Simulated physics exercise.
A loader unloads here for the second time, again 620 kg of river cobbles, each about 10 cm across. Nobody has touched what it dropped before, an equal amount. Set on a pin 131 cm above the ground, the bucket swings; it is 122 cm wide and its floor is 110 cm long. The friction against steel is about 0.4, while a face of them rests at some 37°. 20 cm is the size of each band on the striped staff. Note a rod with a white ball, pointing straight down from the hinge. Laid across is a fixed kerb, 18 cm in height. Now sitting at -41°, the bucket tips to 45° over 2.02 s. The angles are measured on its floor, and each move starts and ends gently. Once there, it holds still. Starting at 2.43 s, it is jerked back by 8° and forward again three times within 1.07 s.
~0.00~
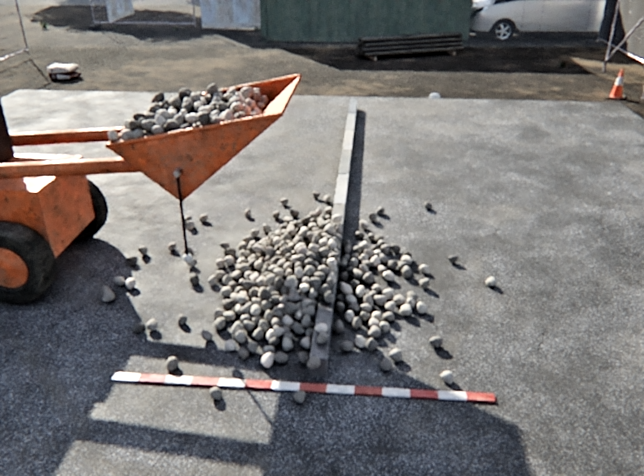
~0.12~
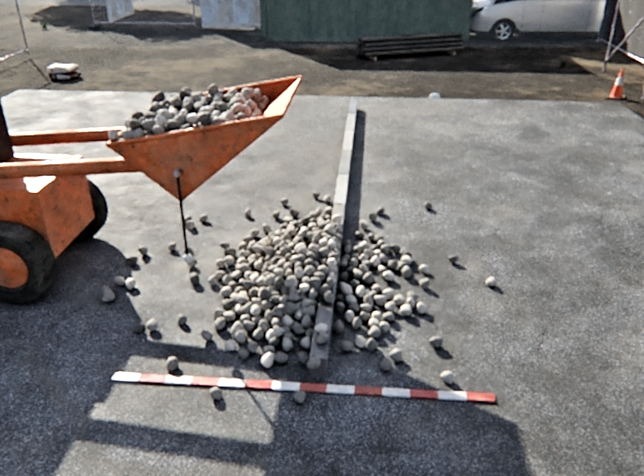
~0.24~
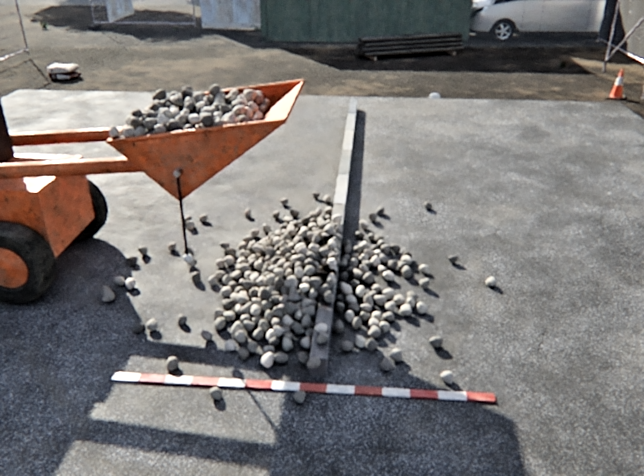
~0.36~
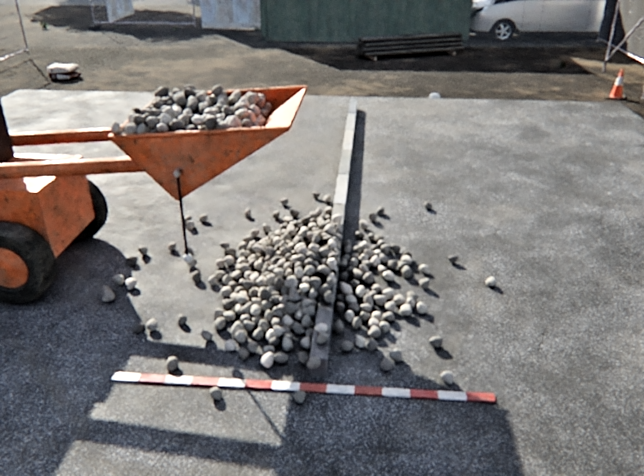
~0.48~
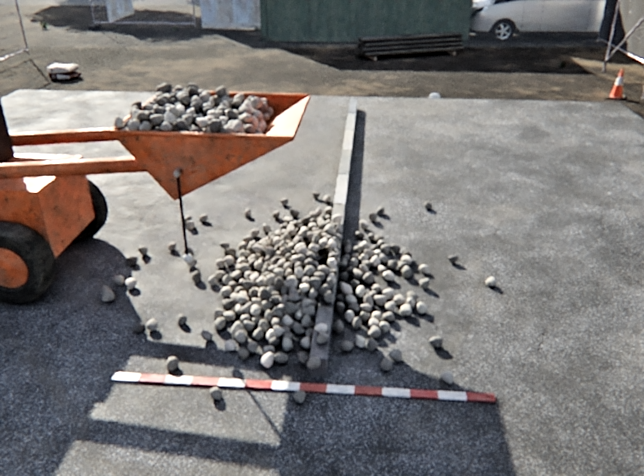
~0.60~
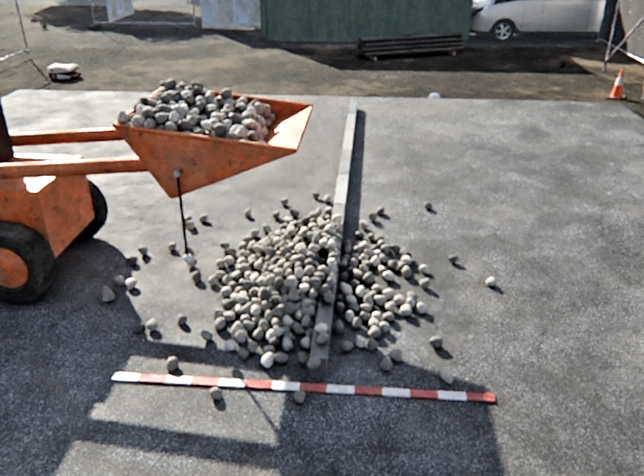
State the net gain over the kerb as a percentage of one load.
30 %.
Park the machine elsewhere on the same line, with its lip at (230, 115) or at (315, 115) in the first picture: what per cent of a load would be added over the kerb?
Some 0 percent, and then 70 percent.
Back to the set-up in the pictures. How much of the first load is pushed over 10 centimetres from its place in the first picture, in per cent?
Near 20 per cent, I reckon.
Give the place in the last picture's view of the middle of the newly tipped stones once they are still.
Middle: Approx. (301, 261) px.
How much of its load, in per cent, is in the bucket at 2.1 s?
Some 20 %, roughly, is held.
After 1.5 s the floor is at 32°; in per cent of one load, 95 in the bucket, 90 on this side of the kerb, 16 over the kerb; the foremost stones are at (441, 284).
After 2.1 s the floor is at 45°; in per cent of one load, 22 in the bucket, 153 on this side of the kerb, 27 over the kerb; the foremost stones are at (441, 284).
After 4.0 s the floor is at 45°; in per cent of one load, 0 in the bucket, 155 on this side of the kerb, 46 over the kerb; the foremost stones are at (448, 262).
After 6.8 s the floor is at 45°; in per cent of one load, 0 in the bucket, 155 on this side of the kerb, 46 over the kerb; the foremost stones are at (448, 262). Net gain over the kerb, 30.
